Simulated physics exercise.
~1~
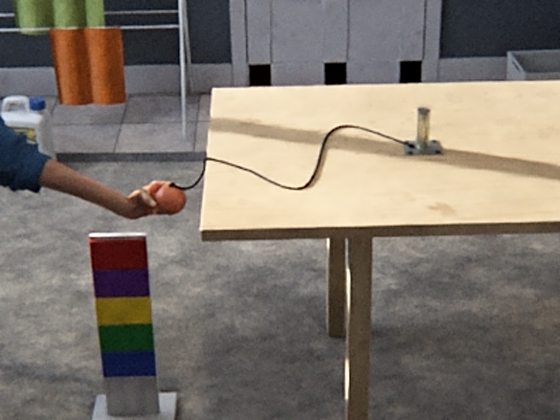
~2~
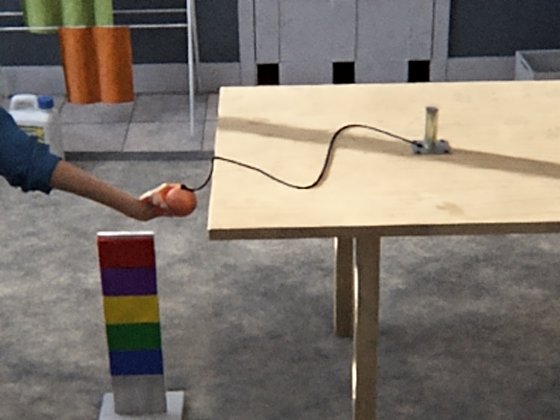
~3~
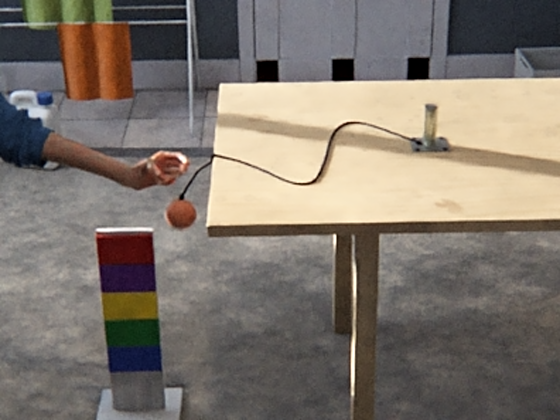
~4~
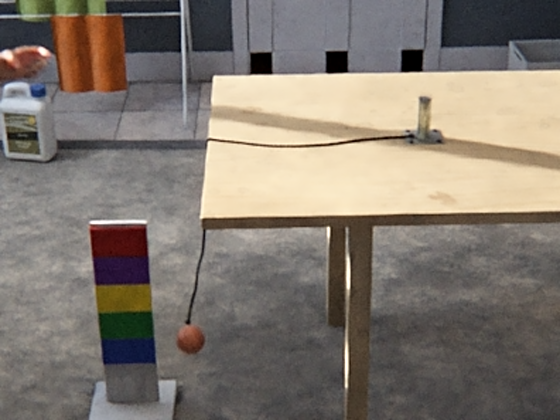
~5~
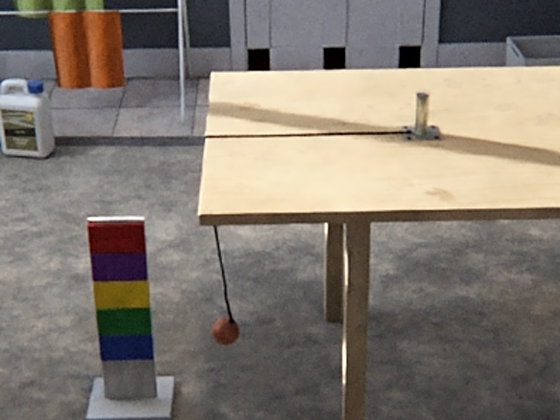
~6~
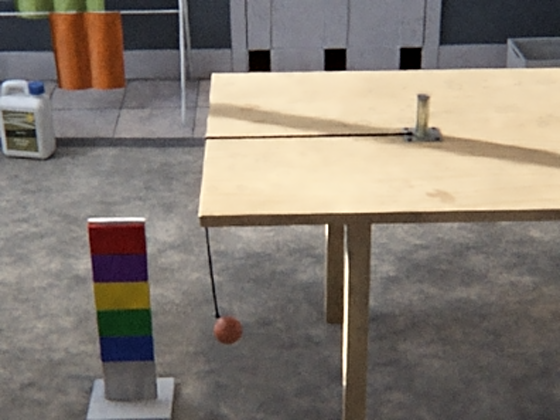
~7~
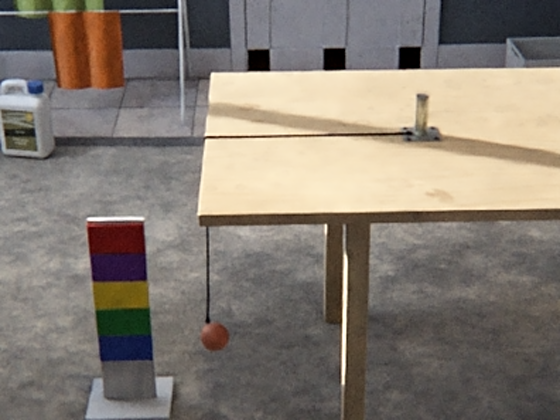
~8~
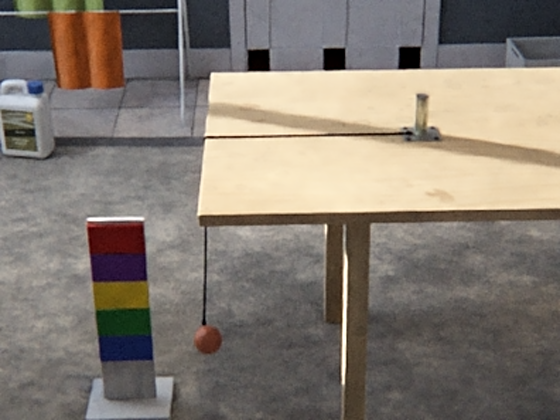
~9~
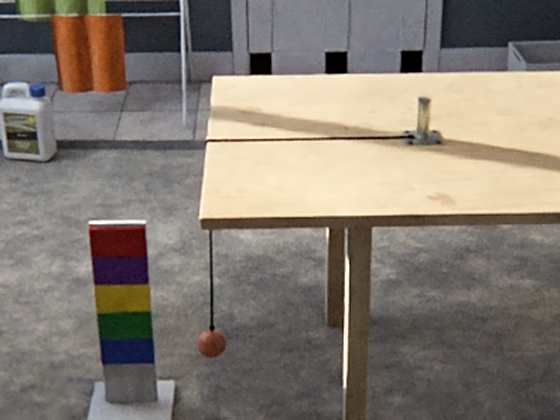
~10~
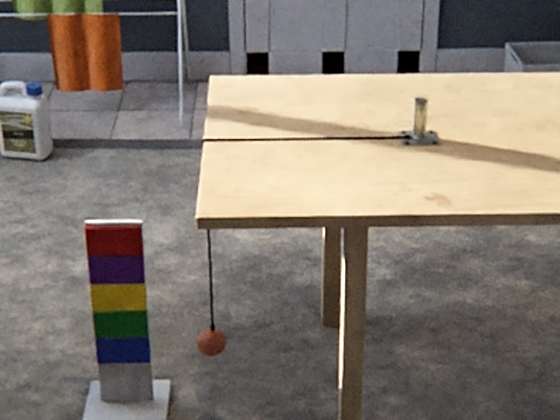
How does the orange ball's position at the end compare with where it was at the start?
At the start it was held in a hand just off the left end of the table, near the height of the tabletop. By the end it hung on its cord well below the table's edge and slightly farther right, level with the blue band.
